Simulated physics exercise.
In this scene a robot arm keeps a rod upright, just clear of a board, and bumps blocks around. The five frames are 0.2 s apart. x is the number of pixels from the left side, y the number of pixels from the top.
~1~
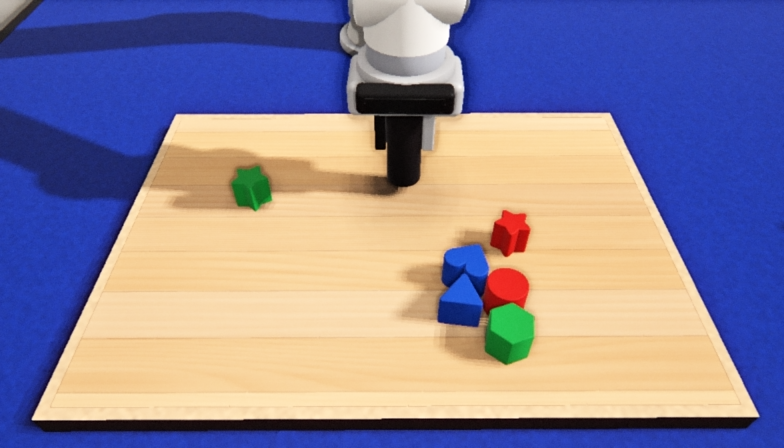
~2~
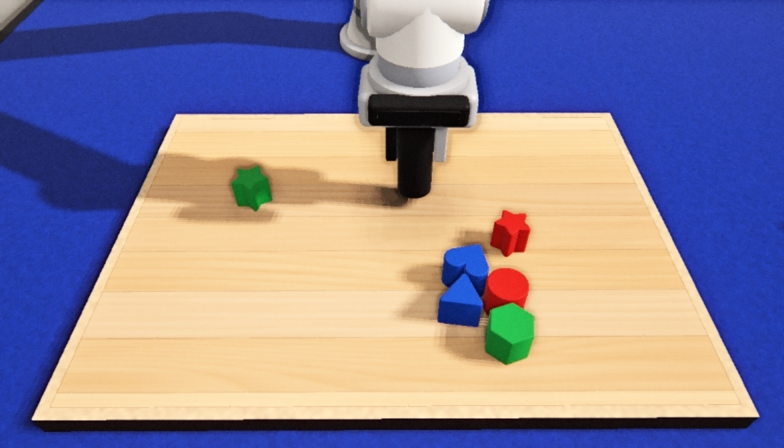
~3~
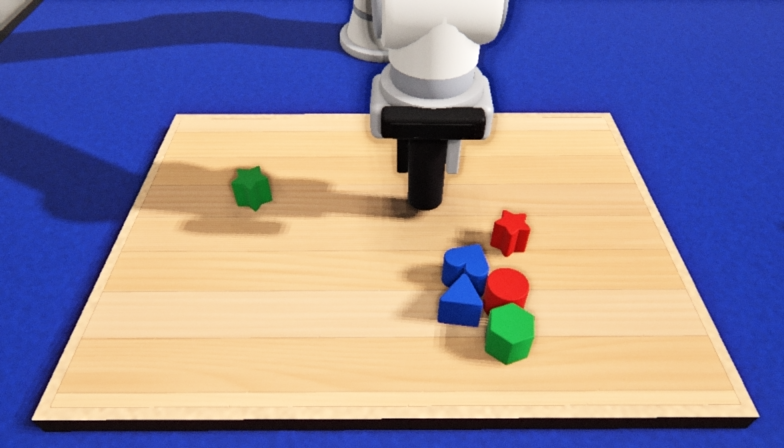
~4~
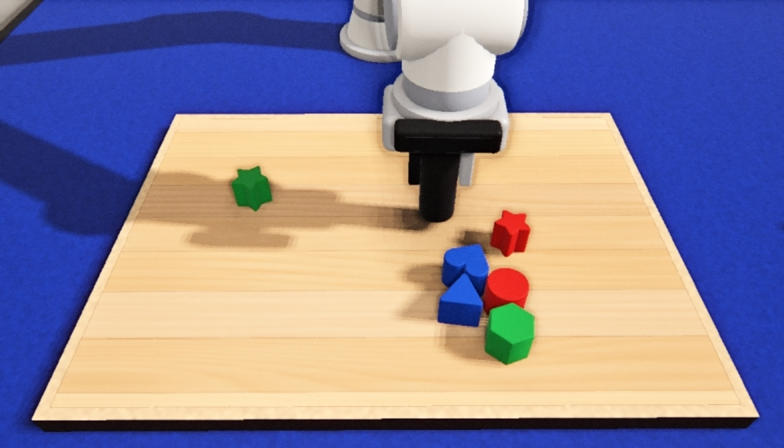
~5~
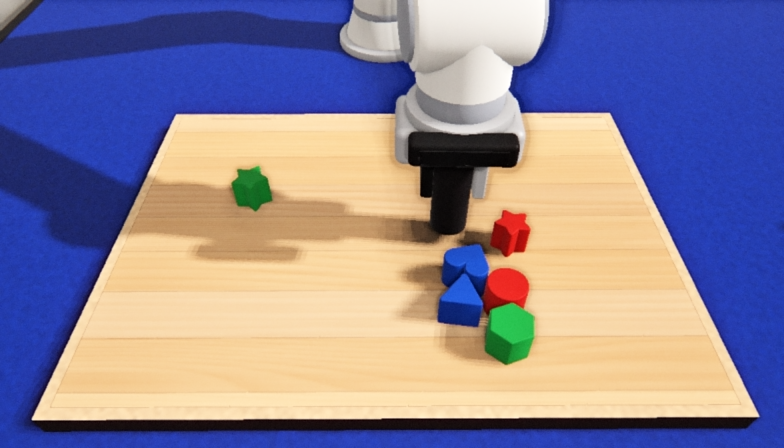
At first, a robot arm holds its black rod over the back of a wooden board, with a green star at left and a cluster of red, blue and green blocks at right. The arm then moves steadily forward and slightly right, bringing the rod near the cluster, while every block stays still.
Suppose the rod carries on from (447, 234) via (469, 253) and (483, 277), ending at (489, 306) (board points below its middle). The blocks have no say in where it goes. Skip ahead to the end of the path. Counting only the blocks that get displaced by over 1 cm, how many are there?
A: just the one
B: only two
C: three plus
The one that fits is C, three plus.
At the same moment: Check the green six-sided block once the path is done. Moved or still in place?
That block is shifted.
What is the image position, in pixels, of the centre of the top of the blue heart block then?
If I read the scene right, the answer is (466, 304).
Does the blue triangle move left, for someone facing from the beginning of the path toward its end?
It seems not.
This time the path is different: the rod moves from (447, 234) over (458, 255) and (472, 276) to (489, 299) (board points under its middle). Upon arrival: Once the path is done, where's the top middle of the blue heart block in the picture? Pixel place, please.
The middle of its top is at (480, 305).
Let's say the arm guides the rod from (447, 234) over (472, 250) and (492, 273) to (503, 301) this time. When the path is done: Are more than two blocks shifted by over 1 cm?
Short answer: Yes.
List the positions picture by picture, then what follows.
The first picture shows rod tip at (404, 177); block tops, blue triangle at (462, 292); blue heart block at (468, 258); red disc at (508, 283); green six-sided block at (513, 322).
The second picture shows rod at (414, 188); blocks unchanged.
The third picture shows rod at (425, 199); blocks unchanged.
The fourth picture shows rod at (436, 211); blocks unchanged.
The fifth picture shows rod at (448, 223); blue triangle at (462, 292); blue heart block at (468, 258); red disc at (508, 283); green six-sided block at (513, 322).
The first path, step by step. One third of the way, rod at (471, 242); nothing pushed yet.
Two thirds of the way, rod at (485, 267); blue triangle at (448, 304), turned 20° anticlockwise; blue heart block at (468, 280), turned 40° clockwise; red disc at (512, 285).
At the end, rod at (491, 295); blue triangle at (433, 319); blue heart block at (466, 304), turned 70° clockwise; red disc at (531, 305); green six-sided block at (521, 341), turned 45° clockwise.
